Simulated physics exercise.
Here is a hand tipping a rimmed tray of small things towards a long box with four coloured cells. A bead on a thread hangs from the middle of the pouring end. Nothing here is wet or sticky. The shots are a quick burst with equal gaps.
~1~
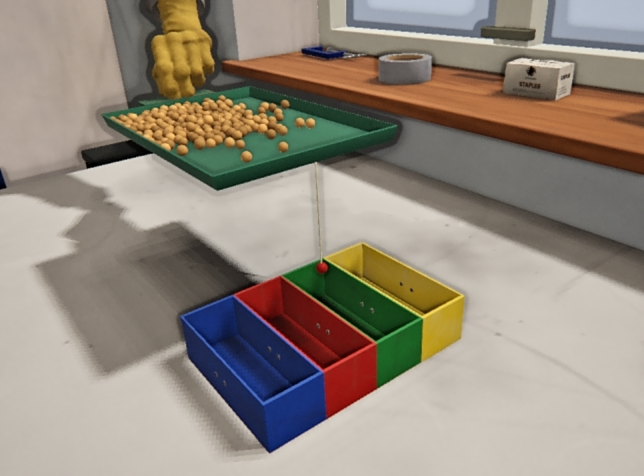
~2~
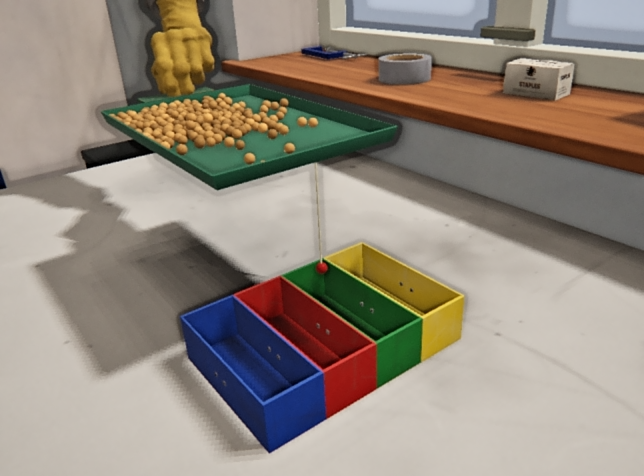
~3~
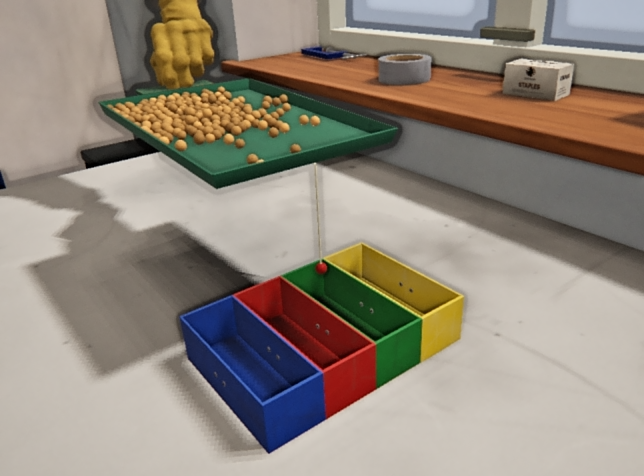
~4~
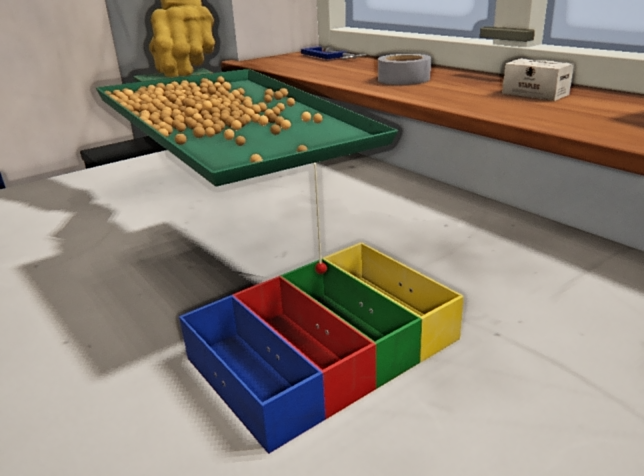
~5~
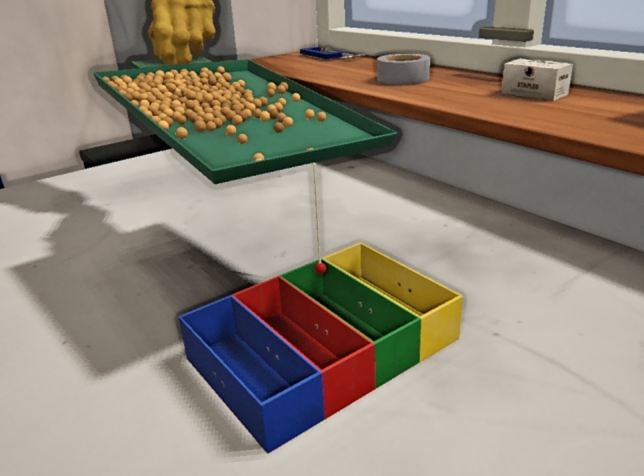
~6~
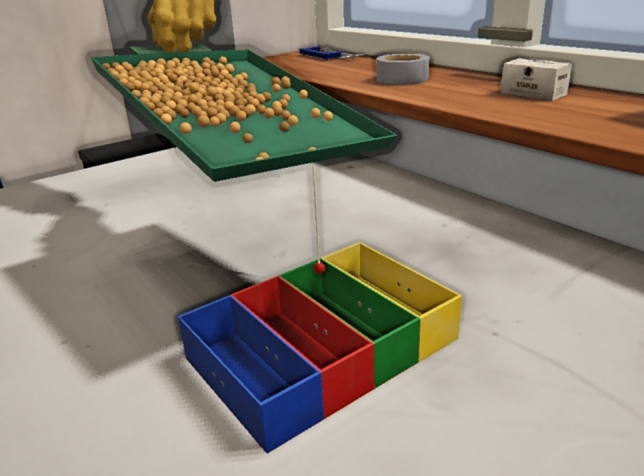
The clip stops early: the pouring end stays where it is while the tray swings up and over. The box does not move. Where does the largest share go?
Most goes to the yellow cell.
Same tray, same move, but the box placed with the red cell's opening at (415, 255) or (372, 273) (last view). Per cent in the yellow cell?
The first gives 0 %, the second 0 %.
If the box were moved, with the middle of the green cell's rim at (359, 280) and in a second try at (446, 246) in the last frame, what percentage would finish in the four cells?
Roughly 80 per cent, and 90 per cent.
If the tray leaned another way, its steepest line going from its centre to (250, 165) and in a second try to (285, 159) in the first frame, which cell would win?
At the first place the blue cell, at the second the cell in red.
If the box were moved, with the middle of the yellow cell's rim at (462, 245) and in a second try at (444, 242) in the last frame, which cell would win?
At the first place green, at the second green.
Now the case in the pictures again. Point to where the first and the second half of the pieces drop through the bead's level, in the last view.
The first part at (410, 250); the rest at (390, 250).
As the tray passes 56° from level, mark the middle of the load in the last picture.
Roughly at (366, 153).
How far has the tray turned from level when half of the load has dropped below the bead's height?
At about 70°.
Just after the last frame, tray tipped steeply; roughly half on the tray; about a tenth in the yellow cell; just a few in the green cell; roughly a quarter falling or outside the box.
A moment on, tray tipped right over; just a few on the tray; roughly a third in the yellow cell; about a tenth in the green cell; just a few in the red cell; roughly half falling or outside the box.
Further on, tray tipped past a quarter turn; roughly a third in the yellow cell; about a tenth in the green cell; just a few in the red cell; roughly half falling or outside the box.
When it is over, tray tipped past a quarter turn; roughly a third in the yellow cell; about a tenth in the green cell; just a few in the red cell; not one in the blue cell; roughly half outside the box.
